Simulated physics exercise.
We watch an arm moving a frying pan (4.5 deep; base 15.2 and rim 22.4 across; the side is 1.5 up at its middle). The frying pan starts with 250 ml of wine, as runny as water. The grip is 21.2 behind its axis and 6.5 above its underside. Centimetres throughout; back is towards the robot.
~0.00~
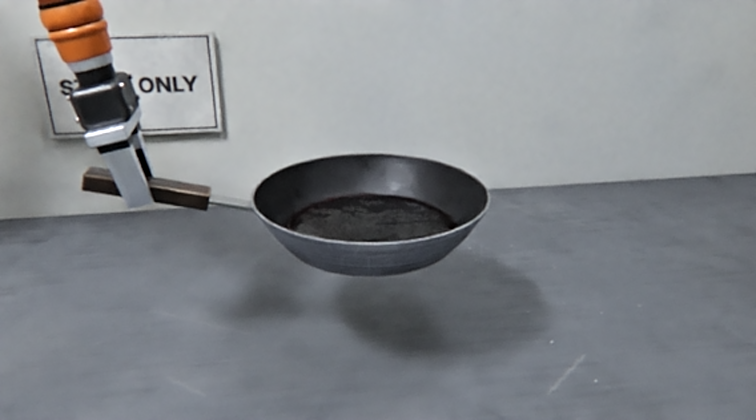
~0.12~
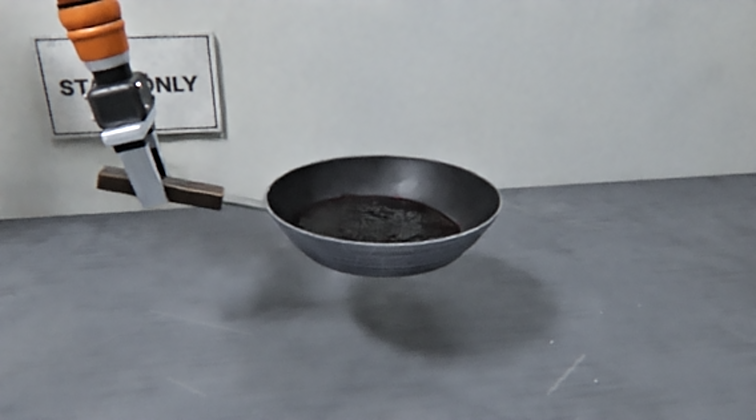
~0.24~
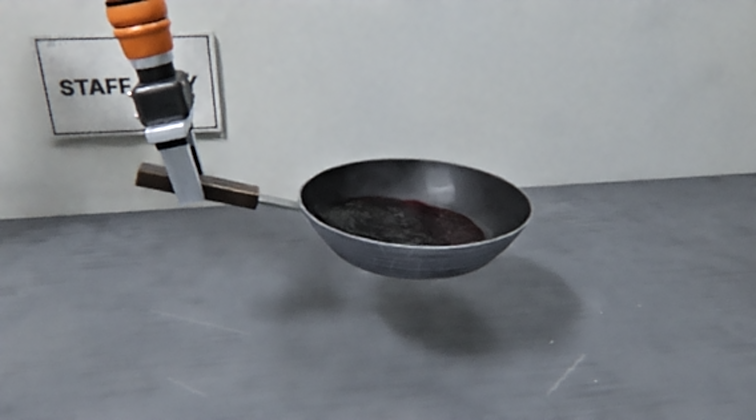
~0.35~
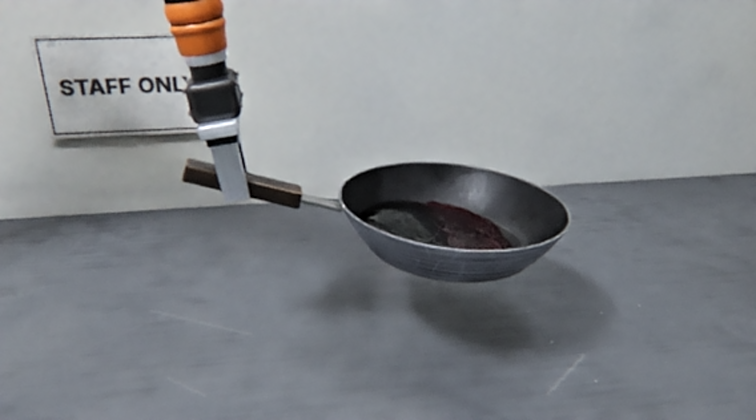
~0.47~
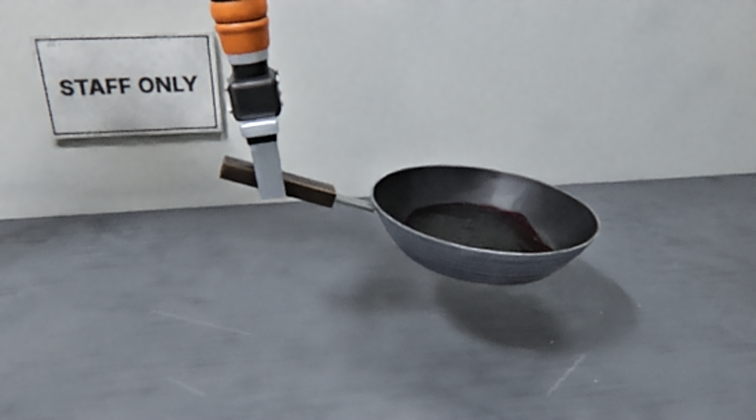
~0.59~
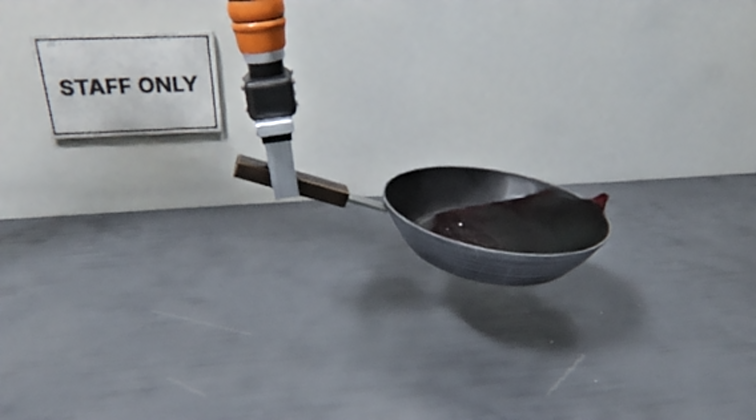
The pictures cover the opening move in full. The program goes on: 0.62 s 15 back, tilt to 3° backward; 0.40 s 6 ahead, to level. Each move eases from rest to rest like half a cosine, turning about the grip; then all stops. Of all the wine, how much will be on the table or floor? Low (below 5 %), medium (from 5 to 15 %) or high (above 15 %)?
On the table or floor the share is high, above 15 %.
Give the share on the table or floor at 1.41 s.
Some 18 per cent.
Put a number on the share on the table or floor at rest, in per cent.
About 20 %.
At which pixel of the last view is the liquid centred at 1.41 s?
Around (335, 224).
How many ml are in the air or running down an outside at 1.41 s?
About 5 ml.
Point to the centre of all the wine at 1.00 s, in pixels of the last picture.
Around (387, 224).
After 1.00 s, level, liquid up to 17 above the table; 205 ml in the frying pan, 40 ml on the table or floor.
After 1.41 s, tilted 2° backward, liquid up to 17 above the table; 195 ml in the frying pan, 45 ml on the table or floor, 5 ml in the air or running down outside.
After 1.81 s, level, liquid up to 16 above the table; 195 ml in the frying pan, 50 ml on the table or floor.
After 2.61 s, level, liquid up to 15 above the table; 195 ml in the frying pan, 50 ml on the table or floor.
At rest, 195 ml in the frying pan, 50 ml on the table or floor. That is 21 % on the table or floor.
